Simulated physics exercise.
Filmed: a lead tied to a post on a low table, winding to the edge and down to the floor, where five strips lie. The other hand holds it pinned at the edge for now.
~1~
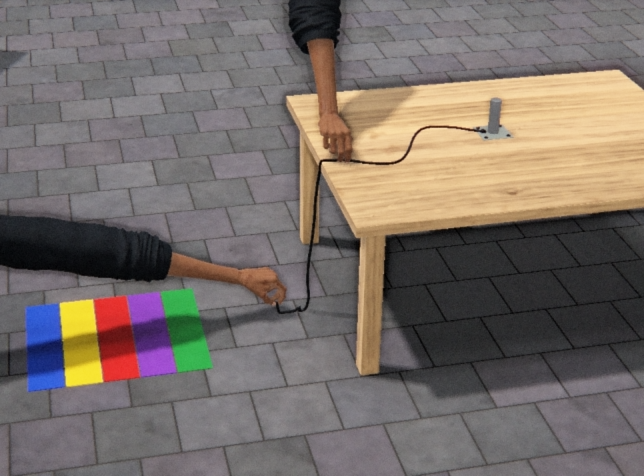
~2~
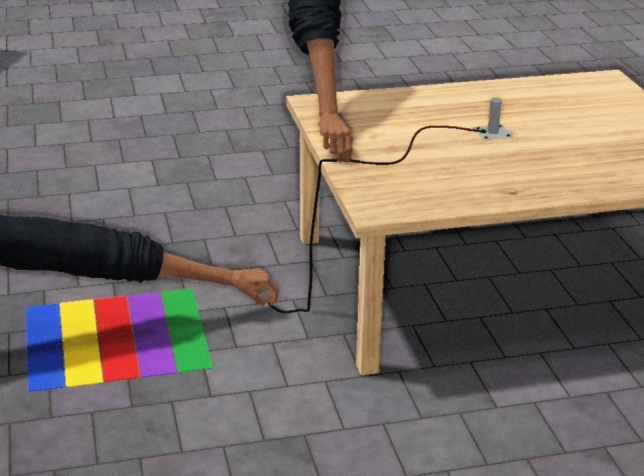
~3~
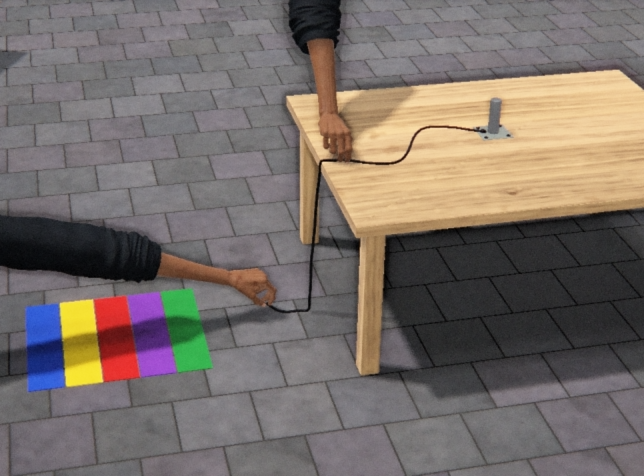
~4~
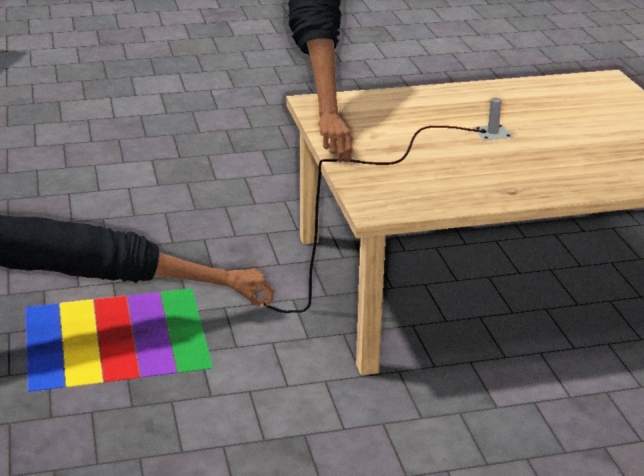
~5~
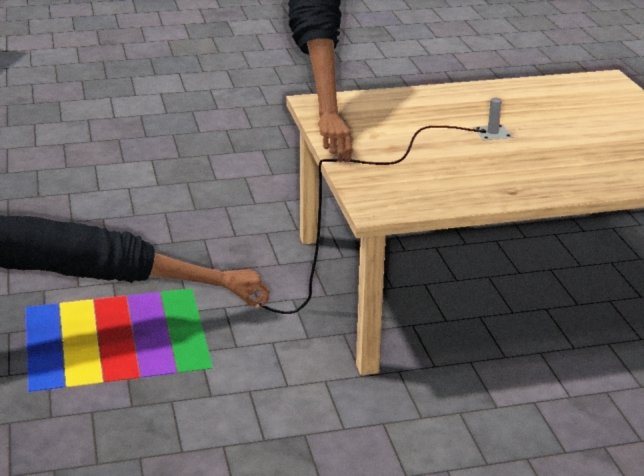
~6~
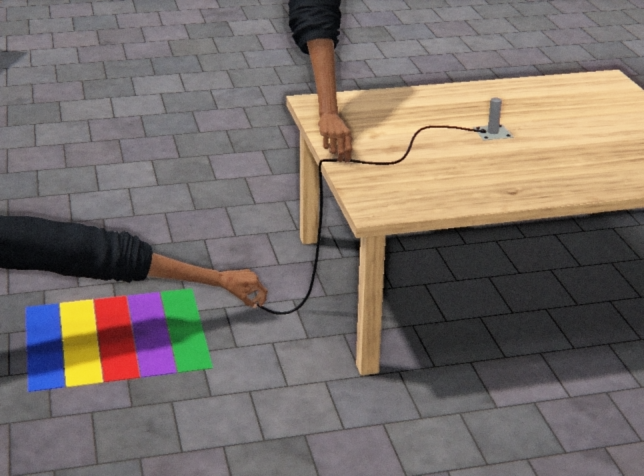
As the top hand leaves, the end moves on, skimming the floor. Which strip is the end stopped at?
Stopped at red.
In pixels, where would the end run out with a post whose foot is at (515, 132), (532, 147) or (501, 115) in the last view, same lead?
Going through them in sequence: (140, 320), (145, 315) and finally (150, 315).
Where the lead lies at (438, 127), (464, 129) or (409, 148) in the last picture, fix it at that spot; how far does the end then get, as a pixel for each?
Readings in order - (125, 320), (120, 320), (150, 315).
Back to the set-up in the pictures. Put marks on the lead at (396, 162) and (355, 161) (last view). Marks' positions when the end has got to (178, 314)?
The first goes to (347, 154), the other to (317, 171).
A little later, end near (178, 314); over green.
Next, end near (136, 318); over purple.
When it is tight, end near (111, 321); over red. The end stops over the red strip.
